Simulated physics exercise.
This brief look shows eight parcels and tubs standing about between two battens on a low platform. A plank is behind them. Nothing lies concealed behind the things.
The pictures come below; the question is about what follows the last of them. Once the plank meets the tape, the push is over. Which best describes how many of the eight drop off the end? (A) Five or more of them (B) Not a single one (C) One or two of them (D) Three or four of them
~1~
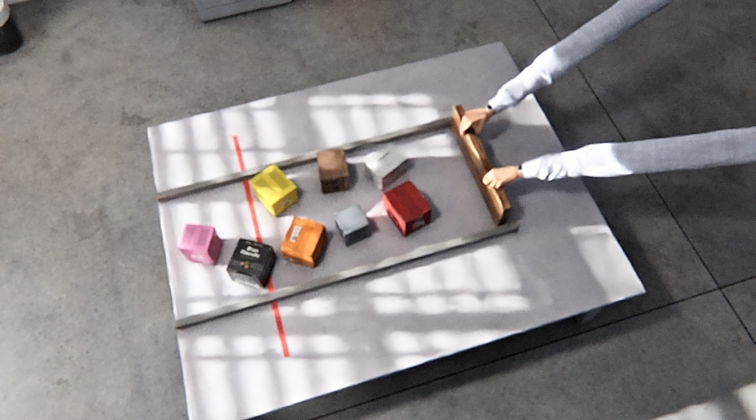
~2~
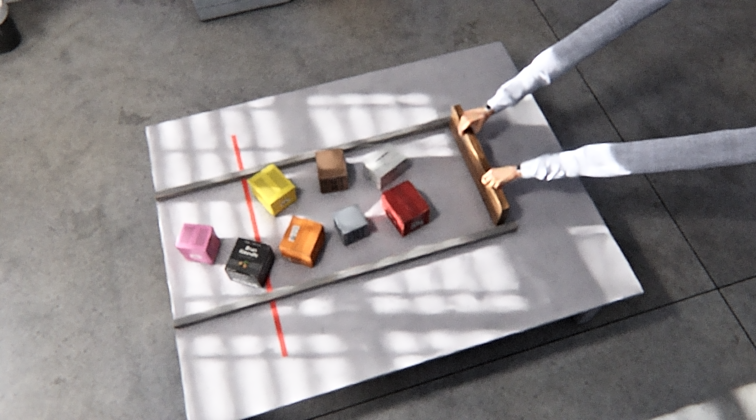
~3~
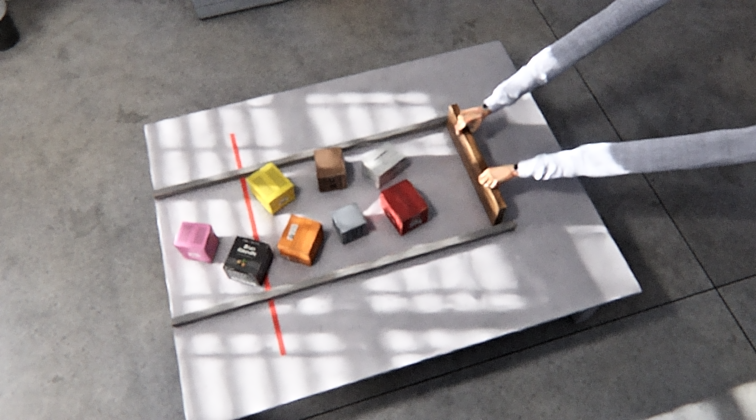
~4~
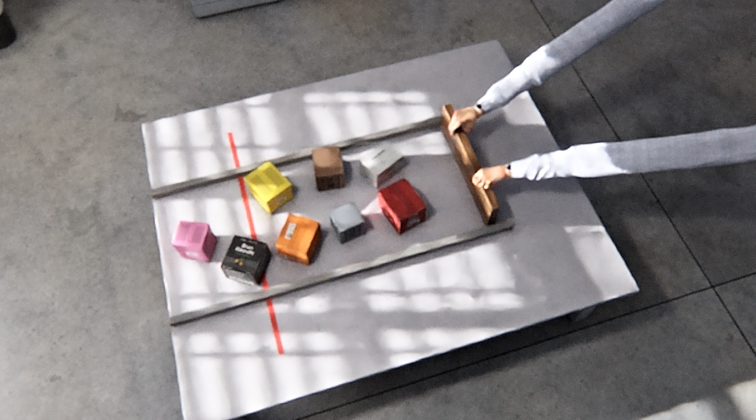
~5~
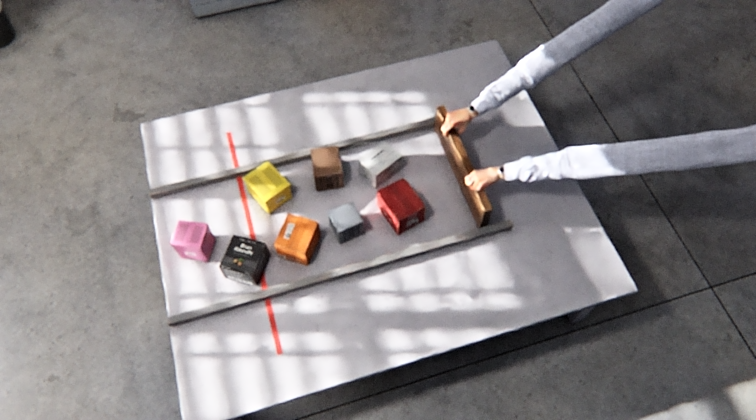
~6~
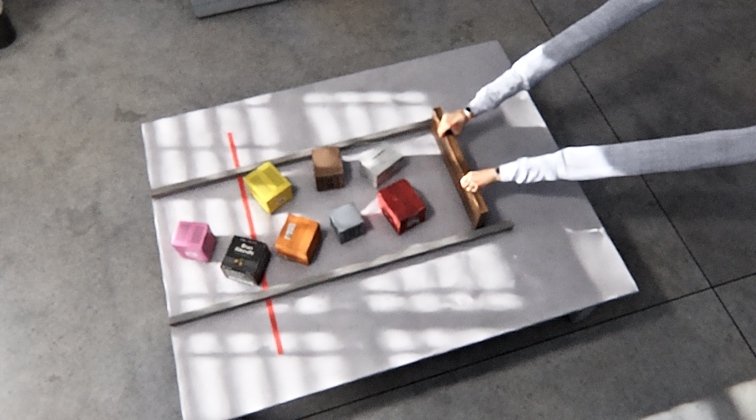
Option C: One or two of them.
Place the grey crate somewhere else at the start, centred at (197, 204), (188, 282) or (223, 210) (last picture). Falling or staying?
Results in order: Over the edge; over the edge; over the edge.
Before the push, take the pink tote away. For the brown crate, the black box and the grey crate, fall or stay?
Brown crate stays put; black box drops; grey crate stays put.
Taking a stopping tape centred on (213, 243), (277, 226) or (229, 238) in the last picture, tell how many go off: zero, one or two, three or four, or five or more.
Either three or four; not one; 3 or 4.
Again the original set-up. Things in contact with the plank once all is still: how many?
That would be 2 of them.
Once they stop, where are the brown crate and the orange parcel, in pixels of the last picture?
The brown crate stops around (192, 199); the orange parcel around (182, 286).
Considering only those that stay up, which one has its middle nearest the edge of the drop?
Yellow tote.
Early on, none off yet; pink tote at rest near (195, 242); black box at rest near (246, 261); yellow tote at rest near (269, 188).
A while later, none off yet; pink tote at rest near (195, 242); black box travelled a little near (237, 263); yellow tote travelled a little near (255, 191).
Further along, none off yet; pink tote travelled a little near (191, 243); black box travelled about its own width near (191, 286); yellow tote travelled well along near (203, 203).
Finally, the number that fall off is one or two; lost, black box.
